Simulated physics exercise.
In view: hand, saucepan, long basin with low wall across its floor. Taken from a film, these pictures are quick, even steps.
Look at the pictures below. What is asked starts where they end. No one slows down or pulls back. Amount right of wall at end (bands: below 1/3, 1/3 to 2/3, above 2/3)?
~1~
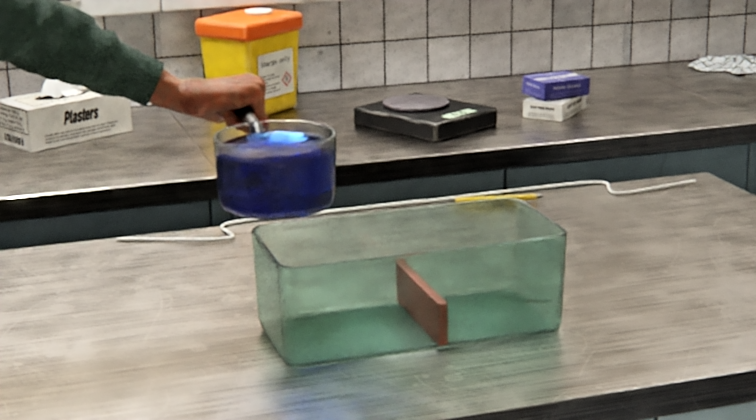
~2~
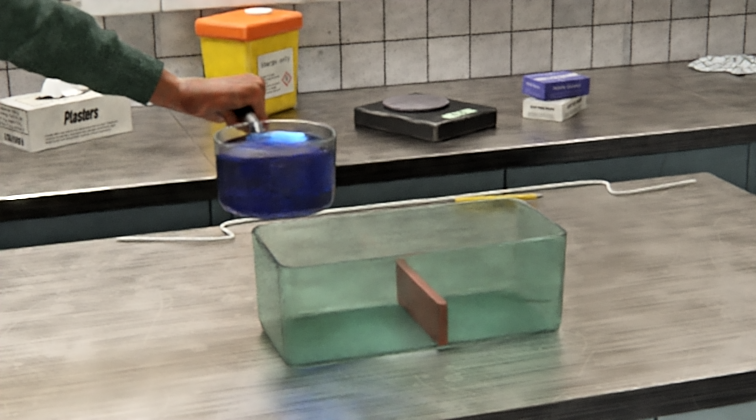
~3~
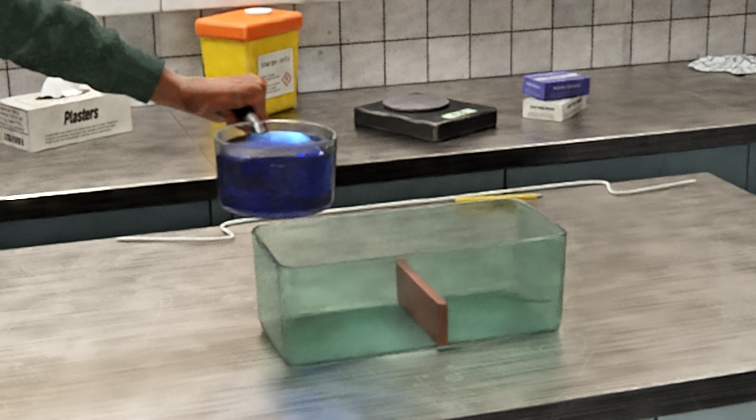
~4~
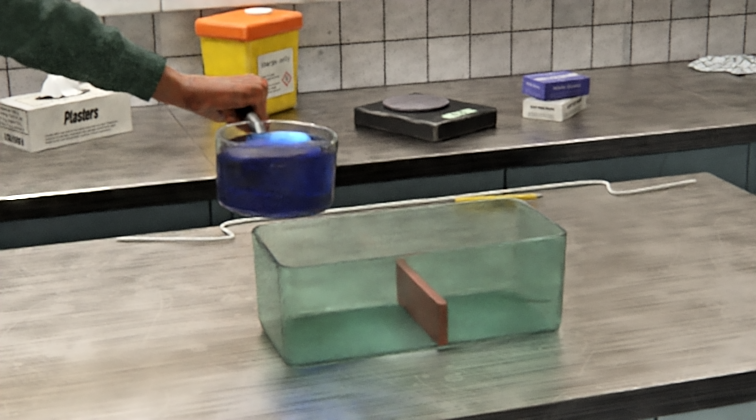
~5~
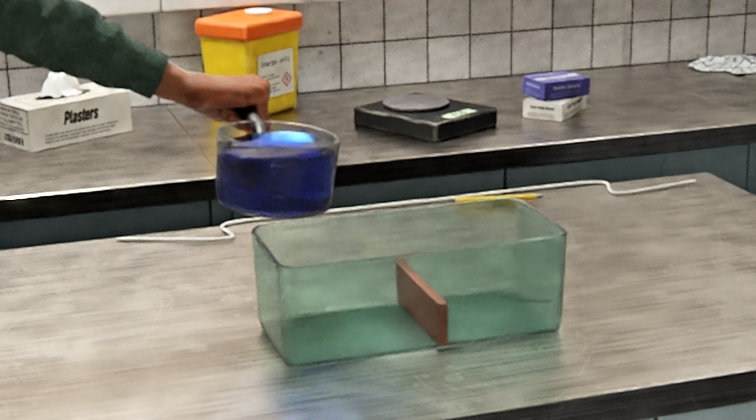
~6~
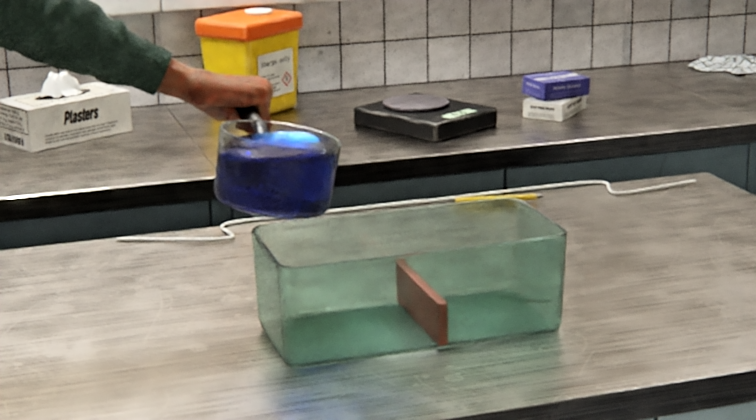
Below 1/3.
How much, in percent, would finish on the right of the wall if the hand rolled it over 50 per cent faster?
Close to 5 out of every hundred.
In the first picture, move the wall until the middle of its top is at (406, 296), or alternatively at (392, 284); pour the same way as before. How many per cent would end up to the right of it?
The first position gives around 30 percent, the second around 45 percent.
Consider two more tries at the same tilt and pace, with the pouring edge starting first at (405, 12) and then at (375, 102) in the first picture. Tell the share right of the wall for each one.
Start one gives close to 95 percent, start two close to 70 percent.
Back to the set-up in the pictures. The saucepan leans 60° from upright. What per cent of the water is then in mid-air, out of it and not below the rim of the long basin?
Somewhere around 20 per cent of it.
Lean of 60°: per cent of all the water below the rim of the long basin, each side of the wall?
Left: 15 %; right: 0 %.
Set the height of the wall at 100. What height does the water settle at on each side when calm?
60 left, 0 right, give or take.
A moment on, the tilt is 60° and 65 per cent is still to pour, 15 is left of the wall and 0 right of it.
Next, the tilt is 92° and 16 per cent is still to pour, 77 is left of the wall and 1 right of it.
Then the tilt is 100° and 2 per cent is still to pour, 96 is left of the wall and 1 right of it.
Later the tilt is 100° and 0 per cent is still to pour, 98 is left of the wall and 1 right of it.
Finally, 98 per cent lies left of the wall, 1 right of it and 0 outside.
